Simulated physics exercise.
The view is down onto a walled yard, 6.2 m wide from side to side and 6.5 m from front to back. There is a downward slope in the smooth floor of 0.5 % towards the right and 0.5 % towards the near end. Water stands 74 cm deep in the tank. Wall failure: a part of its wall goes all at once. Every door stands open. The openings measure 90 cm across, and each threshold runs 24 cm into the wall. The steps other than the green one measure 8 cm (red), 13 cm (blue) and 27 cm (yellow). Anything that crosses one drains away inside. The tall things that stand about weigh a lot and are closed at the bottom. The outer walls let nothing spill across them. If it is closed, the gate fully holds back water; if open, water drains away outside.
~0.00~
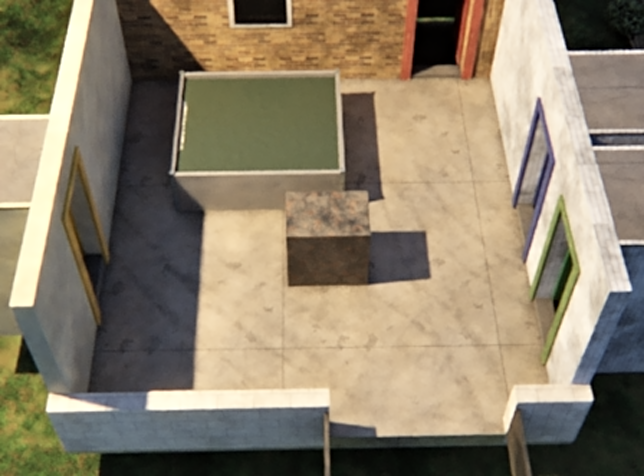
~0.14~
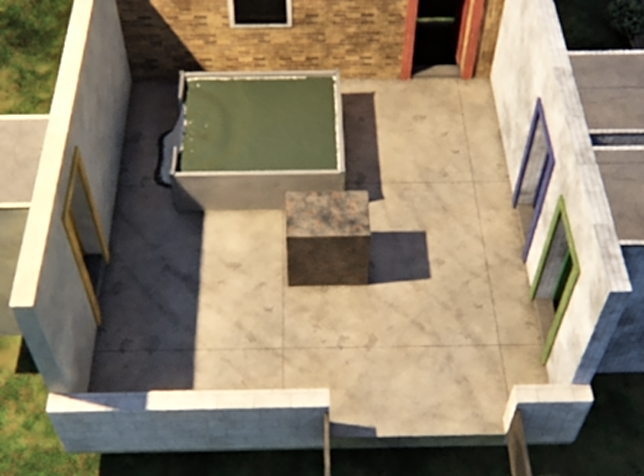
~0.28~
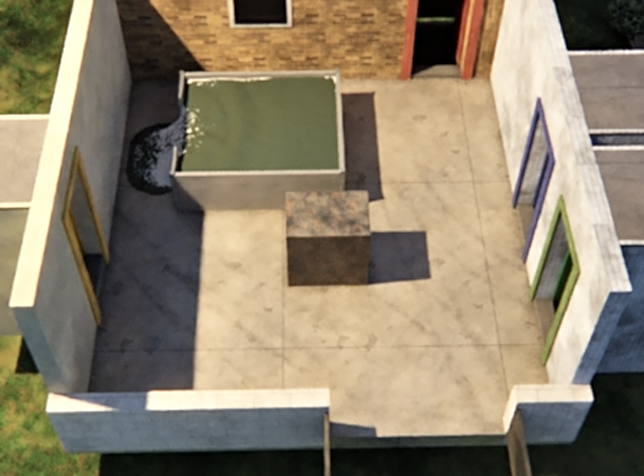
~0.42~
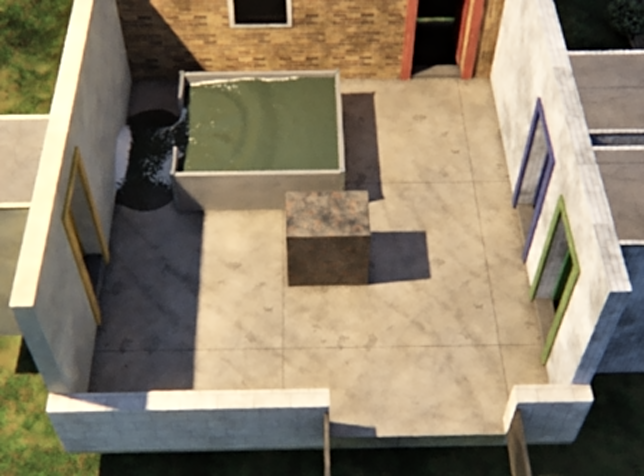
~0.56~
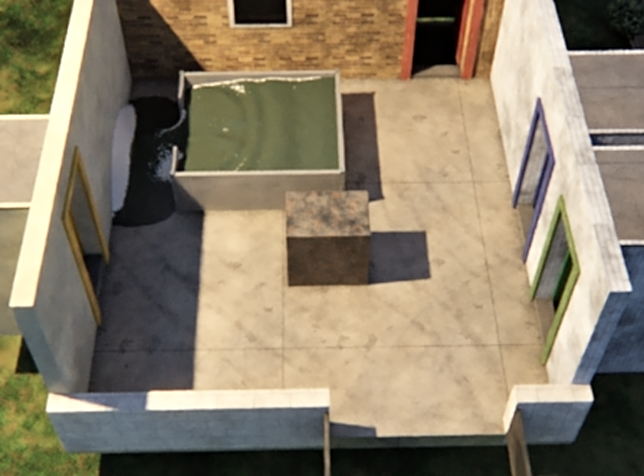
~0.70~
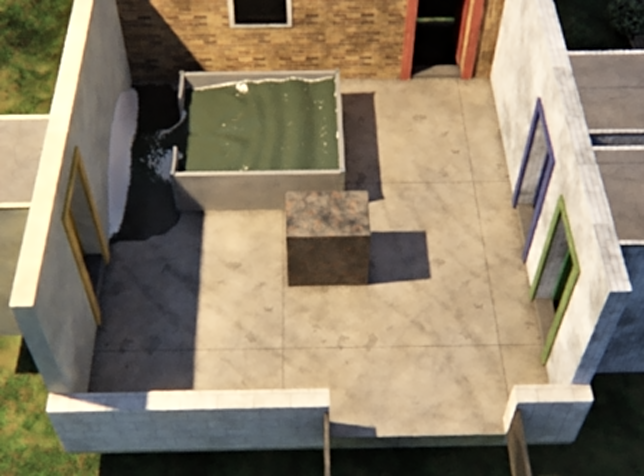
In a walled yard with open doors, part of the left side of a water-filled tank gave way, and water poured out, spreading across the shaded floor to the left wall and creeping toward the near end.
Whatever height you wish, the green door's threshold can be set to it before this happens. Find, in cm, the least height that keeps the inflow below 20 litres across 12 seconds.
The least height is about 12.5 cm.
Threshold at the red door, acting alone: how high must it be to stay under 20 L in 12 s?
At red, roughly 8.5 cm.
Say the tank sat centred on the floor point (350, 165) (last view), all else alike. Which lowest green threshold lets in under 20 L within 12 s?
Close to 12.0 cm would do it.
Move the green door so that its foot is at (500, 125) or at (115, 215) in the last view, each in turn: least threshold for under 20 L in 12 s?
You'd want about 17 cm there first, then about 24 cm.
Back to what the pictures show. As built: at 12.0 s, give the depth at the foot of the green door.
Some 11.0 cm.
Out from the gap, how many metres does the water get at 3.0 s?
Distance from gap: Approx. 5.4 m.
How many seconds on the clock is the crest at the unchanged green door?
Around 8.0 s, give or take.
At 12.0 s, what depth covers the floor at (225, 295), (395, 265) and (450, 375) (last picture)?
The depths come to about 5, 8 and 10 cm.
After 1.4 s water covers 20 % of the floor, deepest (56 cm) near (122, 158); it has not reached the green door.
After 3.0 s water covers 50 % of the floor, deepest (39 cm) near (132, 88); it has not reached the green door.
After 12.0 s water covers 100 % of the floor, deepest (12 cm) near (133, 158); 11 cm at the green door, 59 litres in over its 10 cm threshold.
At the green door as built, the water arrived by 5.0 s and peaked near 16 cm at 8.2 s.
Run again over the same 12 s with other heights there, 33 litres in over 11.5 cm, 12 litres over 13.5 cm. The limit of 20 litres is kept from about 12.5 cm up.
